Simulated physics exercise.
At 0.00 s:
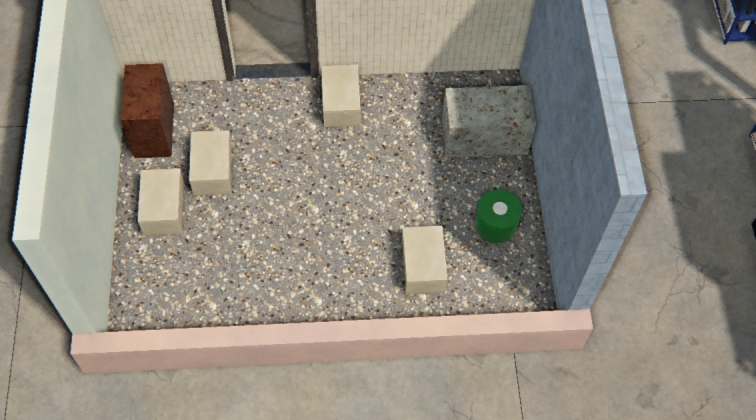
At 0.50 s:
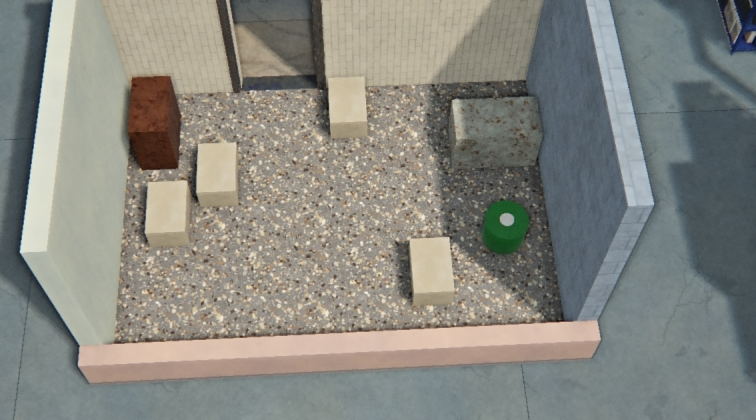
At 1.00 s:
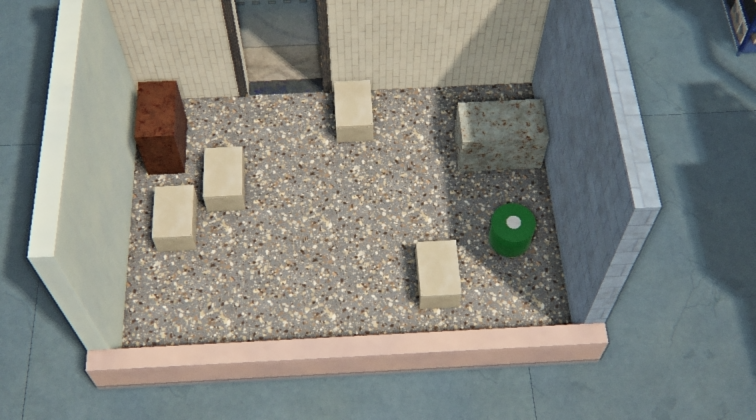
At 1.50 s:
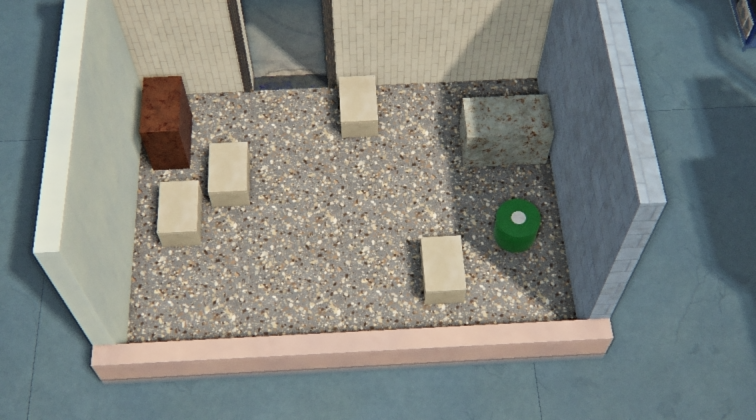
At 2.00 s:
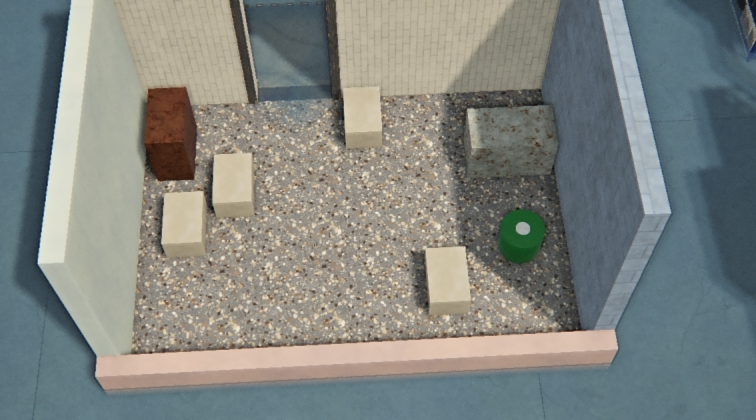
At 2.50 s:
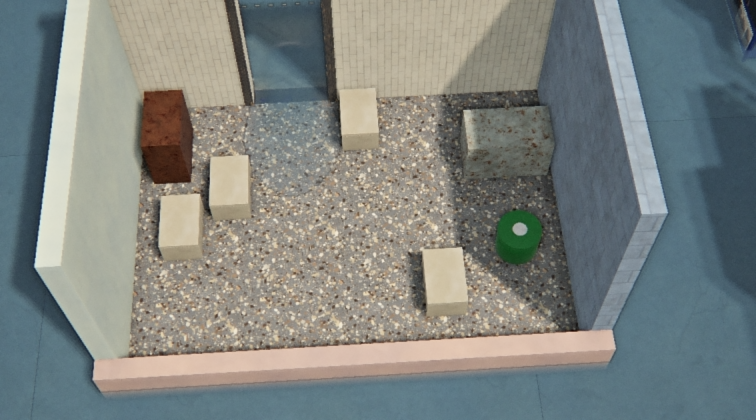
Water covered the ground outside the doorway, then crept through the opening and spread a little way across the speckled floor, while the green tub, the pale blocks and the other things stayed put.
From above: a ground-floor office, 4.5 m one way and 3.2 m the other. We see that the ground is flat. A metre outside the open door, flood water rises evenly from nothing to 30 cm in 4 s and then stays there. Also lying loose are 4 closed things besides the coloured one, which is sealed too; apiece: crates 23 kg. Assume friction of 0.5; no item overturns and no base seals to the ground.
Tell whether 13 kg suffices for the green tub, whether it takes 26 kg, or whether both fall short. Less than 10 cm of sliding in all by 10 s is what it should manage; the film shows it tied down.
It takes 26 kg.
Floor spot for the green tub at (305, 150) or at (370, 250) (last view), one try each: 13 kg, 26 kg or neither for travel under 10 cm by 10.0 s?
The first try gives failure with both; the second gives success with heavier only.
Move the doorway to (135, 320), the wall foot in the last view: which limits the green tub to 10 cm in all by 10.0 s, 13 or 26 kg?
Well, then both options come up short.
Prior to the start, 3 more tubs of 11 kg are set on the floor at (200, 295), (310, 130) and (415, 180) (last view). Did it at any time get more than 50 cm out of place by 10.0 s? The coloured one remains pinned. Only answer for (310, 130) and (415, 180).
Respectively, exceeded and not exceeded.
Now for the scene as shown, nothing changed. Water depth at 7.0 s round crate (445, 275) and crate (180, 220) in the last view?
About 7 and 12 cm.
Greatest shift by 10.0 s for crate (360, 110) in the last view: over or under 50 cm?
Verdict for this one: Under half a metre.
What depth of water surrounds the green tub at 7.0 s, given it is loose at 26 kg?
Close to 4 cm deep.
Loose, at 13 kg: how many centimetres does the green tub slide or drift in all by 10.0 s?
Path length near 80 cm.
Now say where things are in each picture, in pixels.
In the first picture, the green tub at (500, 209) rests on the ground; 0.0 m2 under water; 0 of 5 have shifted.
In the second picture, the green tub at (507, 220), on the bottom; water covers 0.0 m2; 0 of 5 have shifted.
In the third picture, the green tub at (514, 223), on the bottom; 0.0 m2 under water; 0 of 5 have shifted.
In the fourth picture, the green tub at (519, 218), on the bottom; water covers 0.0 m2; 0 of 5 have shifted.
In the fifth picture, the green tub at (523, 229) rests on the ground; water covers 0.2 m2; 0 of 5 have shifted.
In the sixth picture, the green tub at (520, 230) rests on the ground; water covers 1.0 m2; 0 of 5 have shifted.
After 3.5 s the green tub would be 0 cm from its start with 13 kg and 0 cm from its start with 26 kg; 0 cm of water round it then.
After 4.5 s the green tub would be 0 cm from its start with 13 kg and 0 cm from its start with 26 kg; 0 cm of water round it then.
After 7.0 s the green tub would be 0 cm from its start with 13 kg and 0 cm from its start with 26 kg; 4 cm of water round it then.
After 10.0 s the green tub would be 65 cm from its start with 13 kg and 3 cm from its start with 26 kg; 14 cm of water round it then.
